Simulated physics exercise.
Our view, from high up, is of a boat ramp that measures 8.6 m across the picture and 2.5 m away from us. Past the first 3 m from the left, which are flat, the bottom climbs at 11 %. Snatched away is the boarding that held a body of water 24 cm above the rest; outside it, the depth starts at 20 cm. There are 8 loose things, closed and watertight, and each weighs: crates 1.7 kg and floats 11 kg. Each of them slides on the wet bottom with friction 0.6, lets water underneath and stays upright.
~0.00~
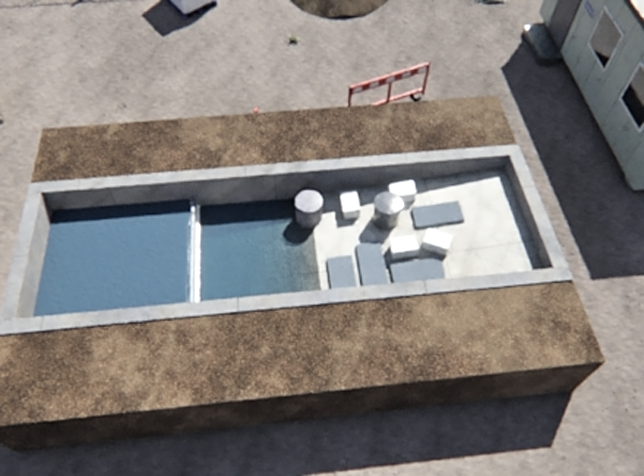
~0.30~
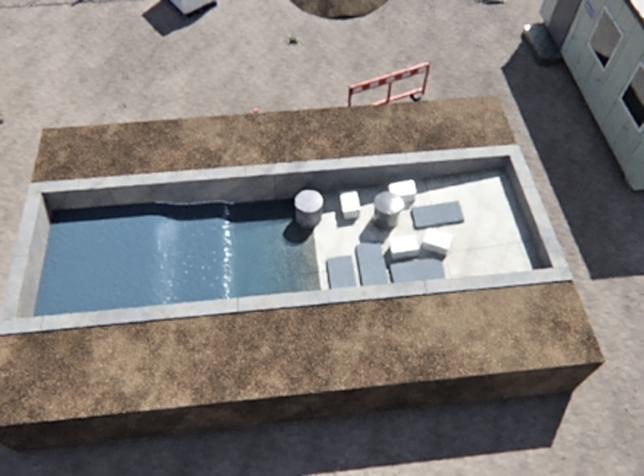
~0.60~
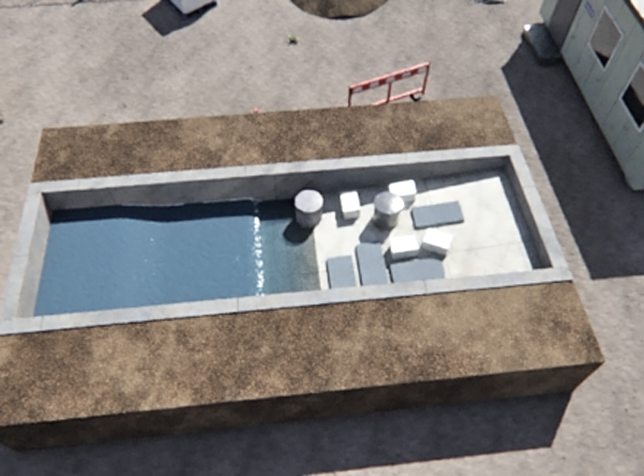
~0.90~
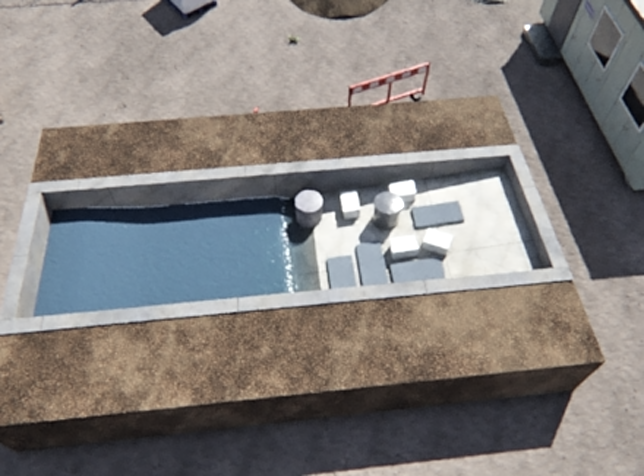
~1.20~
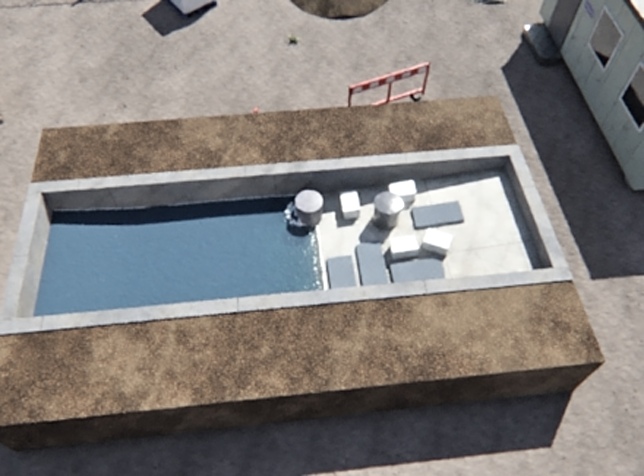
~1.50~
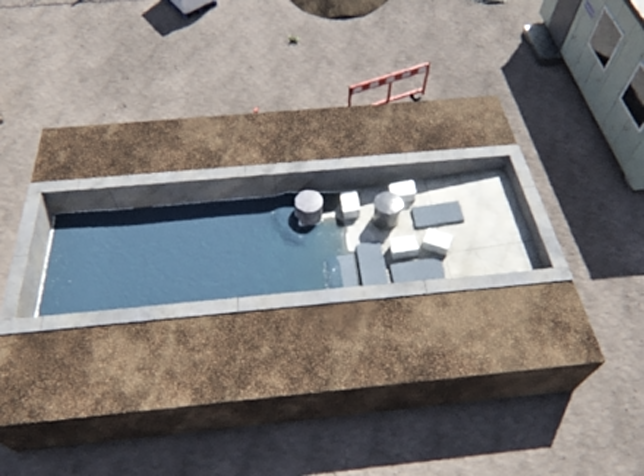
At first, a thin barrier divides the blue water on the left of a walled basin, while pale blocks, slabs and round objects sit on the dry right side. The barrier vanishes and a foamy ripple travels rightward, then water swirls around the nearest round object and creeps among the closest slabs, which stay put.
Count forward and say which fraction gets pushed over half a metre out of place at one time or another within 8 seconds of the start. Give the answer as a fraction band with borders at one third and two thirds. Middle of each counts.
Band: 2/3 or more.
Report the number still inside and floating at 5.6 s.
It comes to 7.
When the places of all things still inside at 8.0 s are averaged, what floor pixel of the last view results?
Averaged position, last view: Near pixel (284, 264).
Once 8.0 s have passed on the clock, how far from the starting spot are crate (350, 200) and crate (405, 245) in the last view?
150 cm and 300 cm respectively.
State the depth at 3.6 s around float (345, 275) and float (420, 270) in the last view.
First roughly 16 cm, second roughly 7 cm.
After 2.1 s 0 of 8 are over 50 cm from their spots; 2 afloat.
After 3.6 s 1 of 8 are over 50 cm from their spots; 7 afloat.
After 5.6 s 5 of 8 are over 50 cm from their spots; 7 afloat.
After 8.0 s 7 of 8 are over 50 cm from their spots, and 7 have been at some point; 7 afloat.
